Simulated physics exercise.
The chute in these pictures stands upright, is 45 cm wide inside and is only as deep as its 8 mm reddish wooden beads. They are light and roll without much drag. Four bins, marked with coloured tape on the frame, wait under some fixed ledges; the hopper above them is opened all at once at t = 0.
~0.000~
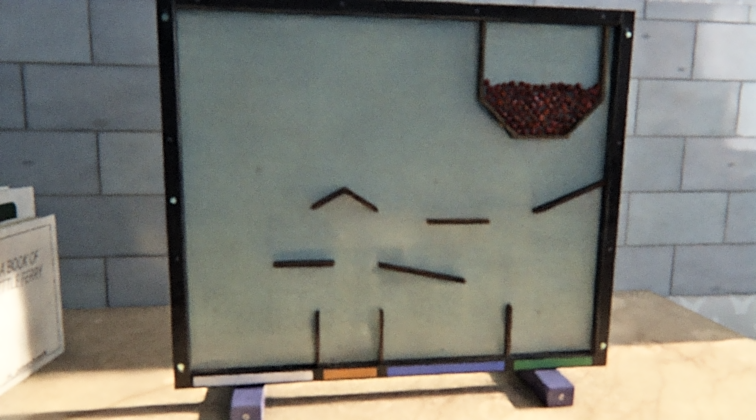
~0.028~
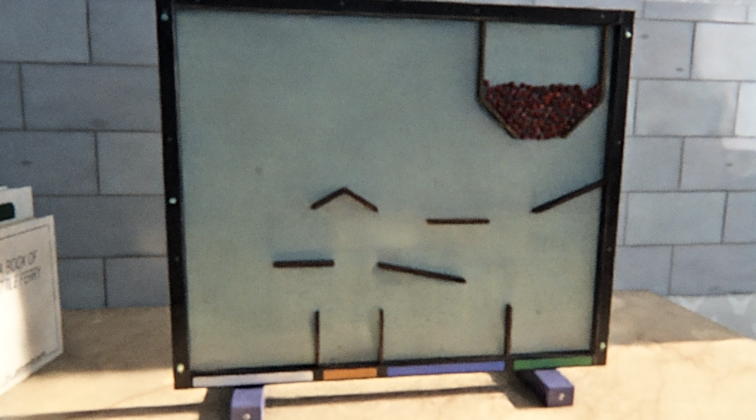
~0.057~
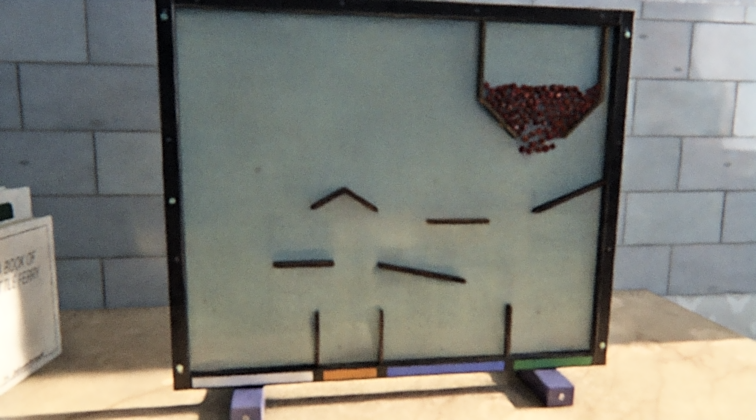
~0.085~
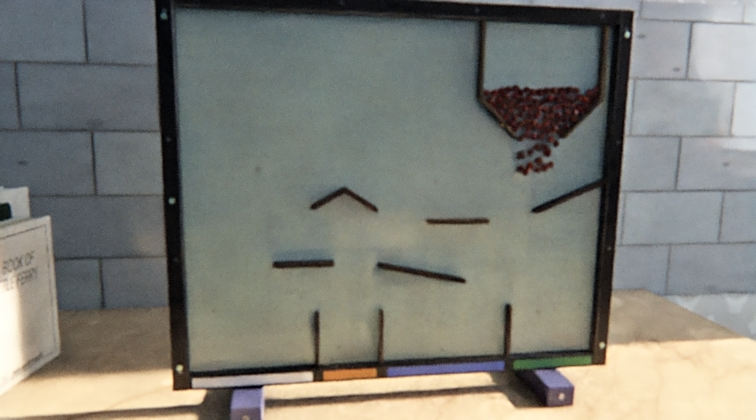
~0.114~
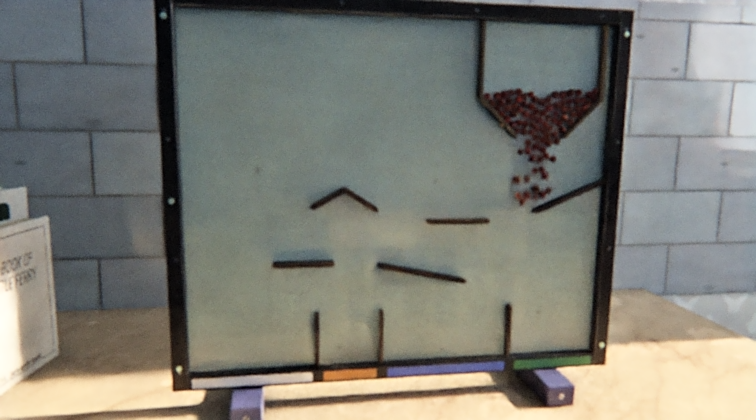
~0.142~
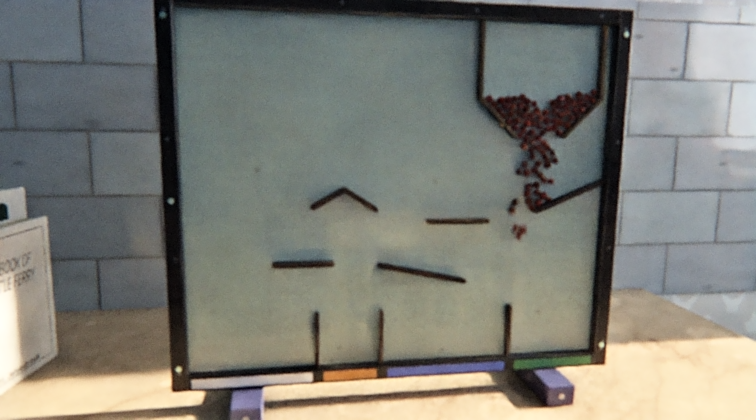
Reddish beads drop from the open bottom of a hopper at the upper right of a black-framed upright panel, first a small cluster, then a lengthening stream passing the sloping ledge's lower end. Below are five dark ledges, one peaked, above white, orange, blue and green bins. The panel stands on purple feet on a tan surface before grey blocks, seen from the front, a book at left.
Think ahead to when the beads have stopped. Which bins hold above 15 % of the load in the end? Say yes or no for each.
Orange bin: No; blue bin: Yes; white bin: No; green bin: No.
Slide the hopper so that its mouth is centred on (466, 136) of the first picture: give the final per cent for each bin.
Orange bin: 20; blue bin: 25; white bin: 0; green bin: 40.
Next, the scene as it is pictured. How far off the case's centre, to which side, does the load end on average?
Some 6 cm right of it.
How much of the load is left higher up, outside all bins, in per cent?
About 0 per cent.
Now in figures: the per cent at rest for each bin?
Orange bin: 0; blue bin: 90; white bin: 0; green bin: 10.
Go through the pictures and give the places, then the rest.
The first picture shows gate shut, about 90 beads in the hopper; its mouth (515, 137) to (564, 137); orange (350, 374), blue (447, 369), white (254, 379), green (553, 363).
In the second picture, 1 out; lowest bead (539, 137).
In the third picture, 9 out; lowest bead (529, 151).
In the fourth picture, 15 out; lowest bead (526, 172).
In the fifth picture, 25 out; lowest bead (522, 202).
In the sixth picture, 36 out; lowest bead (519, 236); ledges slope (380, 265) to (463, 280), roof (313, 207) to (375, 209), level (429, 222) to (487, 221), slope (535, 211) to (604, 181), level (275, 265) to (332, 264).
After 0.24 s 75 % have left the hopper; down in the bins, blue 5 %, green 5 %.
After 0.34 s 100 % have left the hopper; down in the bins, blue 25 %, green 5 %.
After 0.55 s 100 % have left the hopper; down in the bins, blue 75 %, green 10 %.
All still by 1.5 s, orange 0 %, blue 90 %, white 0 %, green 10 %.
